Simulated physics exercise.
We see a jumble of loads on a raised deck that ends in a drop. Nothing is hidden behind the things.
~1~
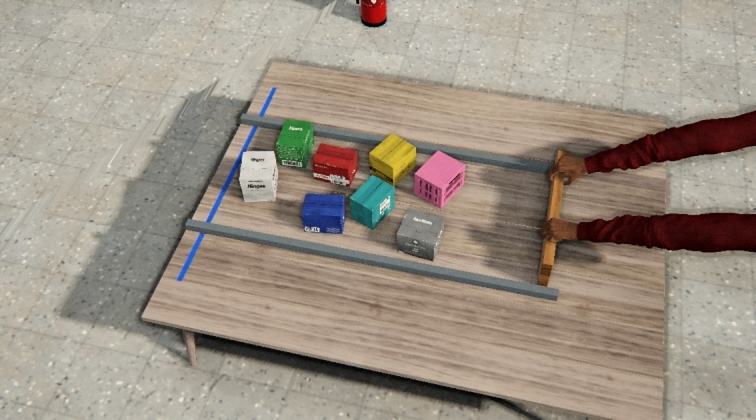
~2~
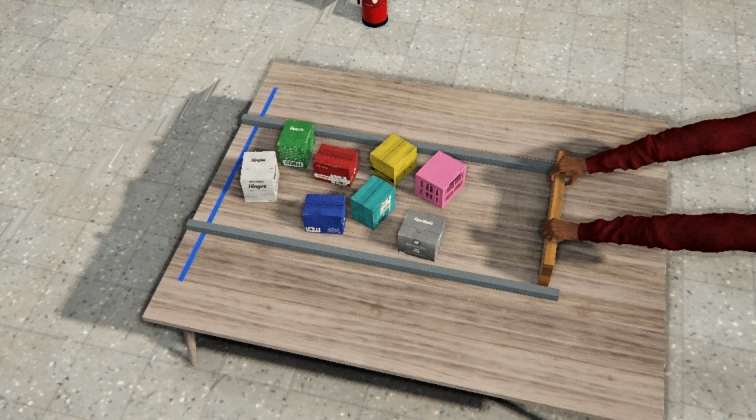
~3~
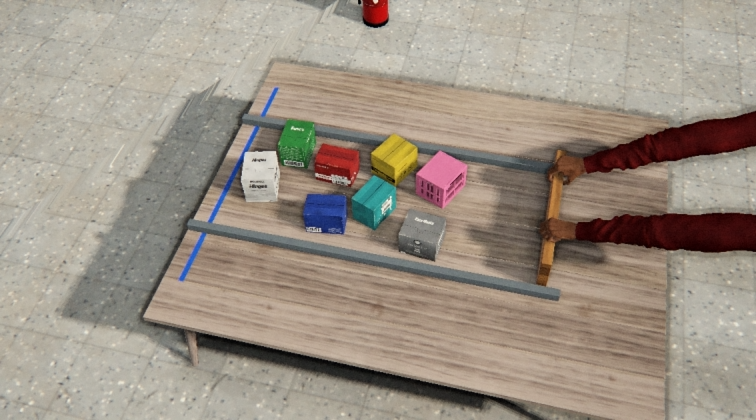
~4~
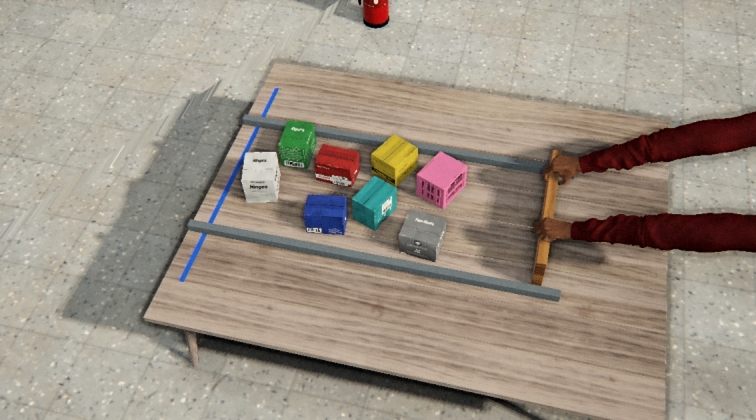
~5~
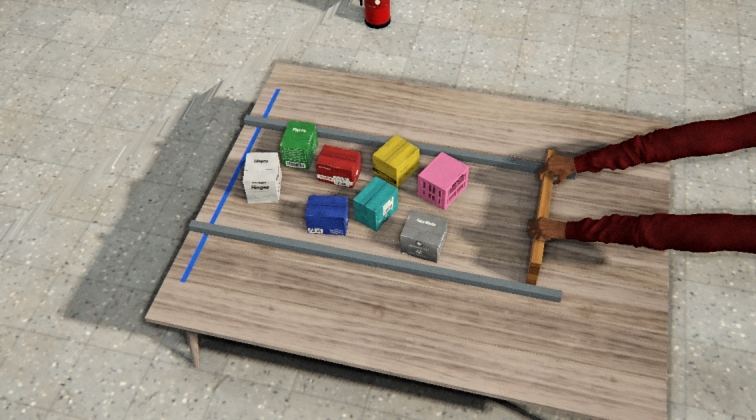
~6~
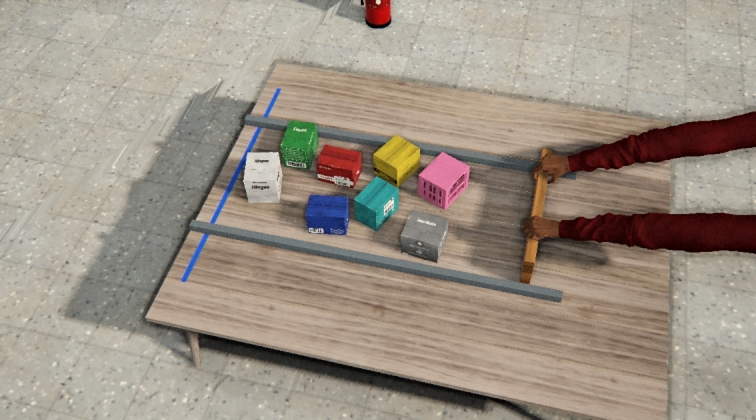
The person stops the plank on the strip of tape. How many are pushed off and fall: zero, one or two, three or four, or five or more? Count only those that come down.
The number that fall off is five or more.
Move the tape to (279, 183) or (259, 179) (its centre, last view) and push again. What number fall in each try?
Try by try, 2 and 5.
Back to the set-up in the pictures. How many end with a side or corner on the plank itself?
In contact: 2.
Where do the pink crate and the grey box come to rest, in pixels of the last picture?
First (227, 147), then (198, 200).
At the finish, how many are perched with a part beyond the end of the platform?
It comes to 2.
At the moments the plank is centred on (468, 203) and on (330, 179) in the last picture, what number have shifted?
The counts are 0 and 8.
A little later, none off yet; white box at rest near (264, 178); green box at rest near (300, 145); red parcel at rest near (339, 167).
Next, none off yet; white box shifted a little near (246, 179); green box shifted about its own width near (269, 140); red parcel shifted about its own width near (281, 165).
When it is over, the number that fall off is five or more; down, yellow box, turquoise parcel, blue box, red parcel, green box and white box.
